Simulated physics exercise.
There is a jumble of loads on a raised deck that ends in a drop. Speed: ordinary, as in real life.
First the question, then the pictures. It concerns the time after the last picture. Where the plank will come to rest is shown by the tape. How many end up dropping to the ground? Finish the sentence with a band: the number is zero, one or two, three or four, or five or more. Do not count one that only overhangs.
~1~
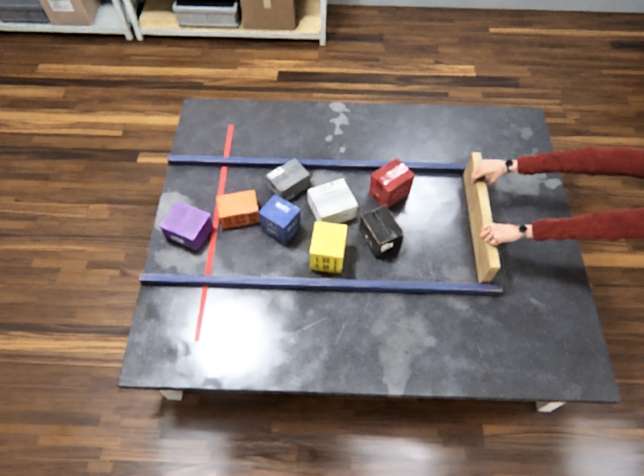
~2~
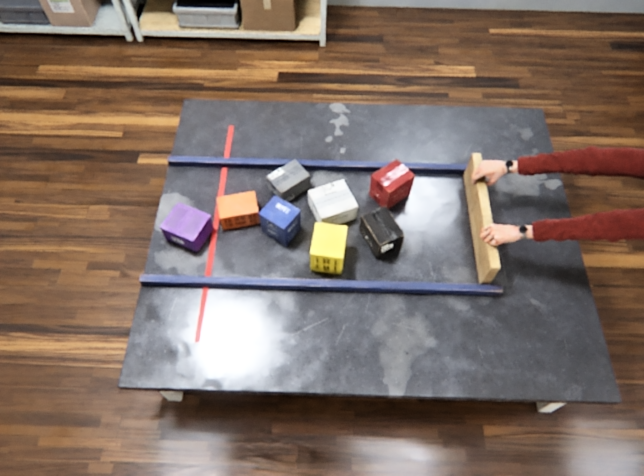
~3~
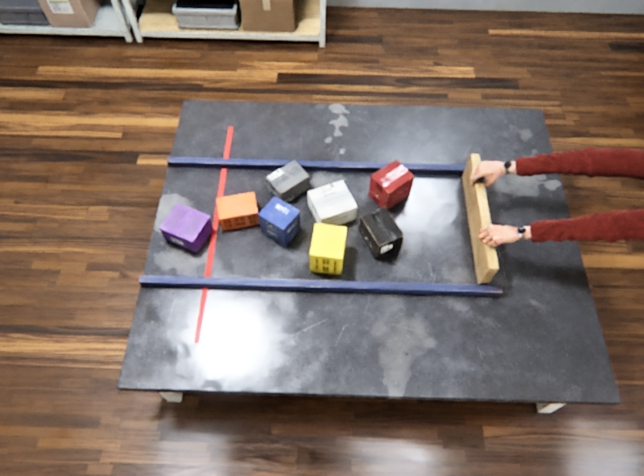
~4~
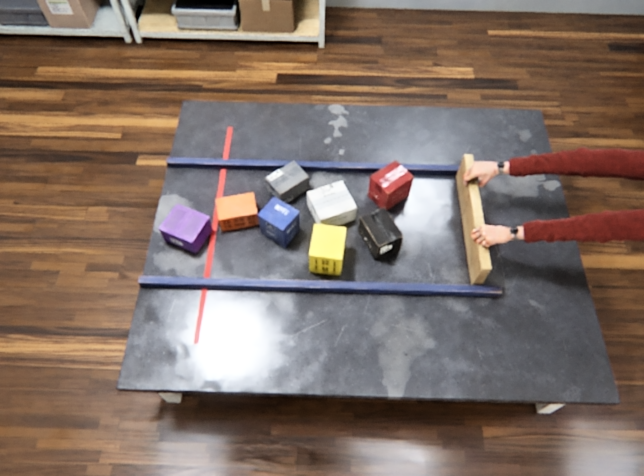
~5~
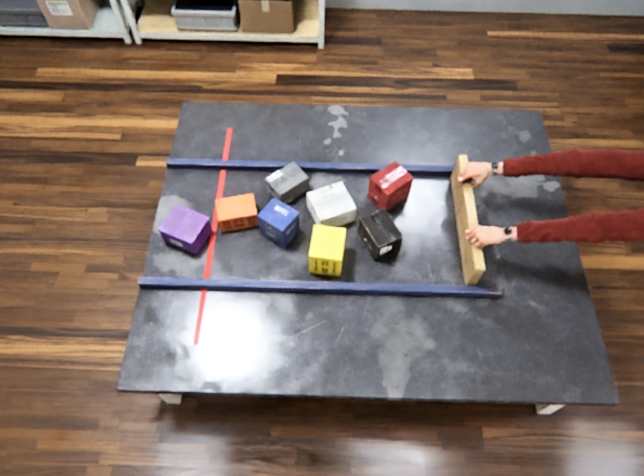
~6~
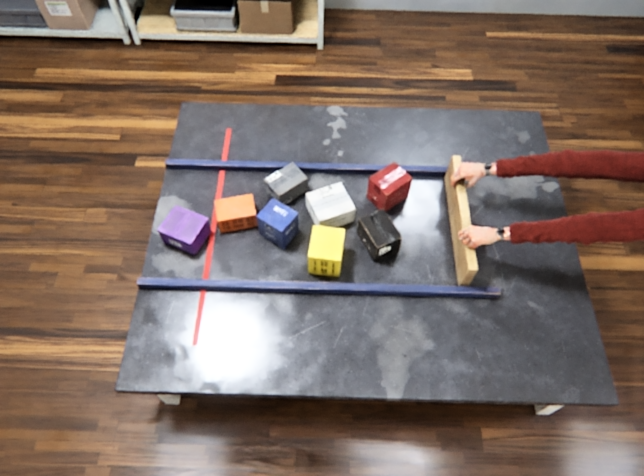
The number is one or two.
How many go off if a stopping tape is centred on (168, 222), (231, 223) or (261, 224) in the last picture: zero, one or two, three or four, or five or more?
In the order of the places given: Five or over; one or two; none at all.
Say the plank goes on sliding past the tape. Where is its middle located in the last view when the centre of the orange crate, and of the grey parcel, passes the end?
With the orange crate it sits around (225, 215), with the grey parcel around (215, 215).
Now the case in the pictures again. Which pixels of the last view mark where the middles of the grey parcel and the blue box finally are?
You'll see the grey parcel at (162, 180), with the blue box at (159, 237).
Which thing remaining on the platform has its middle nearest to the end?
It's the grey parcel.
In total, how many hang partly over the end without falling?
The total comes out at 3.
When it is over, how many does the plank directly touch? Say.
The count in contact is 3.
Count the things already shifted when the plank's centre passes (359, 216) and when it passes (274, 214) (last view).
The count is 4 at the first point and 8 at the second.
Soon after, none off yet; purple tote at rest near (186, 231); orange crate at rest near (236, 213); blue box at rest near (278, 224).
Then, none off yet; purple tote moved a little near (170, 235); orange crate moved about its own width near (208, 215); blue box moved about its own width near (244, 237).
At rest, the number that fall off is one or two; fallen, orange crate and purple tote.
